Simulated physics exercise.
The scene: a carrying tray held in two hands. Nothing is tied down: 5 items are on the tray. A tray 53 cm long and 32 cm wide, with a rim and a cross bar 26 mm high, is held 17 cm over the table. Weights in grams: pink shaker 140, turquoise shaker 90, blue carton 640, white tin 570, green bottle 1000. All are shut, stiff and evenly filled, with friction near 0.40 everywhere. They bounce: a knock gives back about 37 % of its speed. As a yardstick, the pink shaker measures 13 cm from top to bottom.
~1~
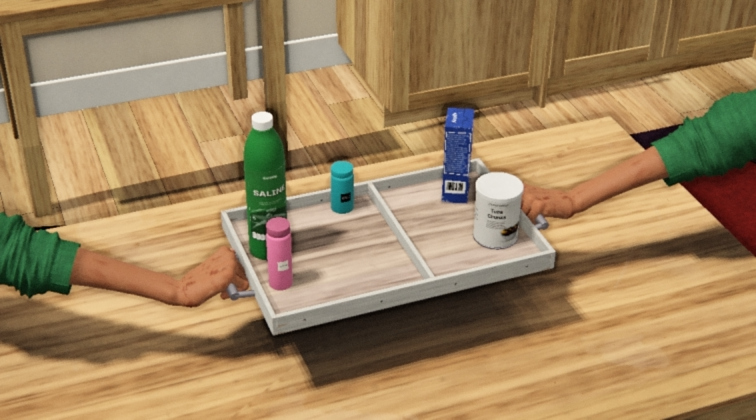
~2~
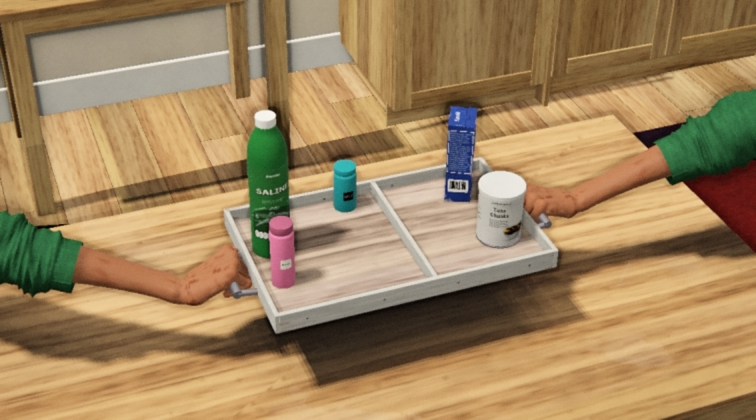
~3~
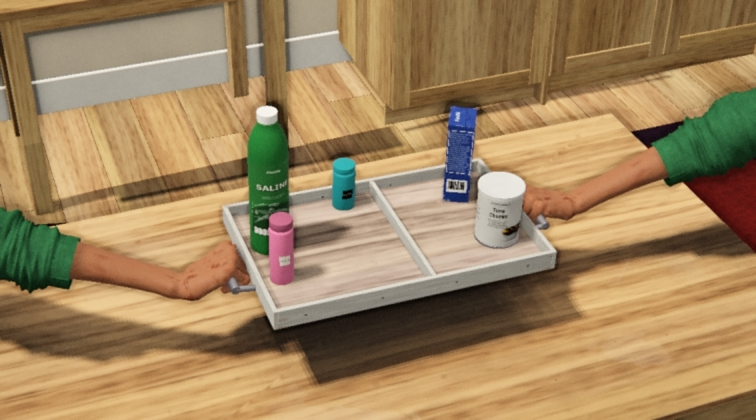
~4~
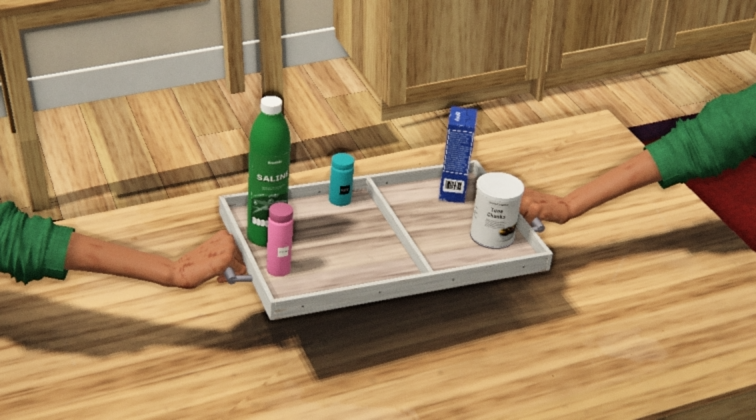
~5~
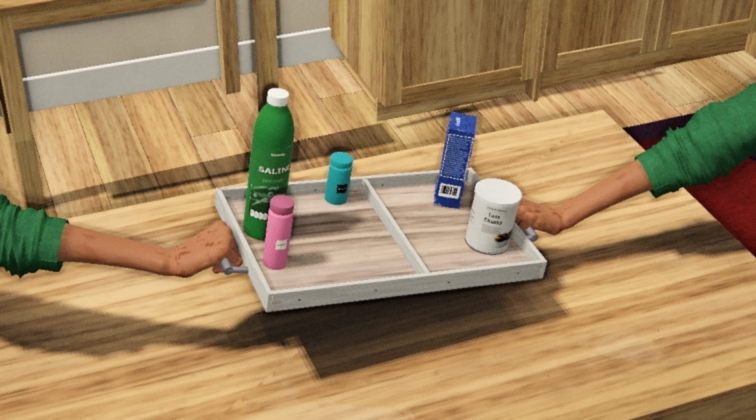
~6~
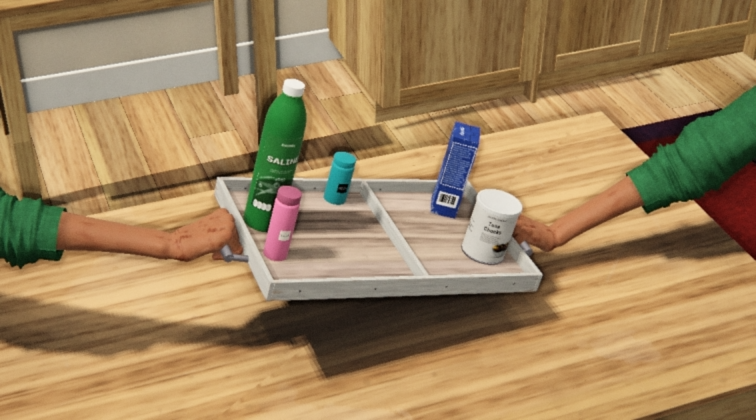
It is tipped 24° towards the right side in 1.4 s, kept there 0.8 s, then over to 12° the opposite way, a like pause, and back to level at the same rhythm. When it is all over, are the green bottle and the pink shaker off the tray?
The green bottle is still aboard, the pink shaker is still aboard.
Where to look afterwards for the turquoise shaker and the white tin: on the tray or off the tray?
The turquoise shaker is still on the tray; the white tin is still on the tray.
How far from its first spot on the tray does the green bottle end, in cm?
About 35 cm.
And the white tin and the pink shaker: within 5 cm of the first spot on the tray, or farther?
The white tin stays put; the pink shaker ends elsewhere.
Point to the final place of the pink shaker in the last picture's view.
At about (364, 248).
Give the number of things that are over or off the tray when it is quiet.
3 of them.
Then, 0.60 s after the last picture, tilt 24°, right edge down; green bottle on its side near (374, 197); pink shaker on its side near (350, 234); blue carton tipped 37° from how it sat.
Then, 1.00 s after the last picture, tilt 24°, right edge down; blue carton now off the tray; pink shaker on its side near (372, 240); green bottle on its side near (427, 209).
Then, 2.40 s after the last picture, tilt 5°, left edge down; pink shaker on its side near (365, 249); green bottle on its side near (423, 183); turquoise shaker slid 4 cm.
At rest, off the tray, blue carton; tipped over on the tray, pink shaker and green bottle; the other 2 in place, give or take 5 cm. Seen from the same camera at the end, green bottle near (424, 187), pink shaker near (364, 247).
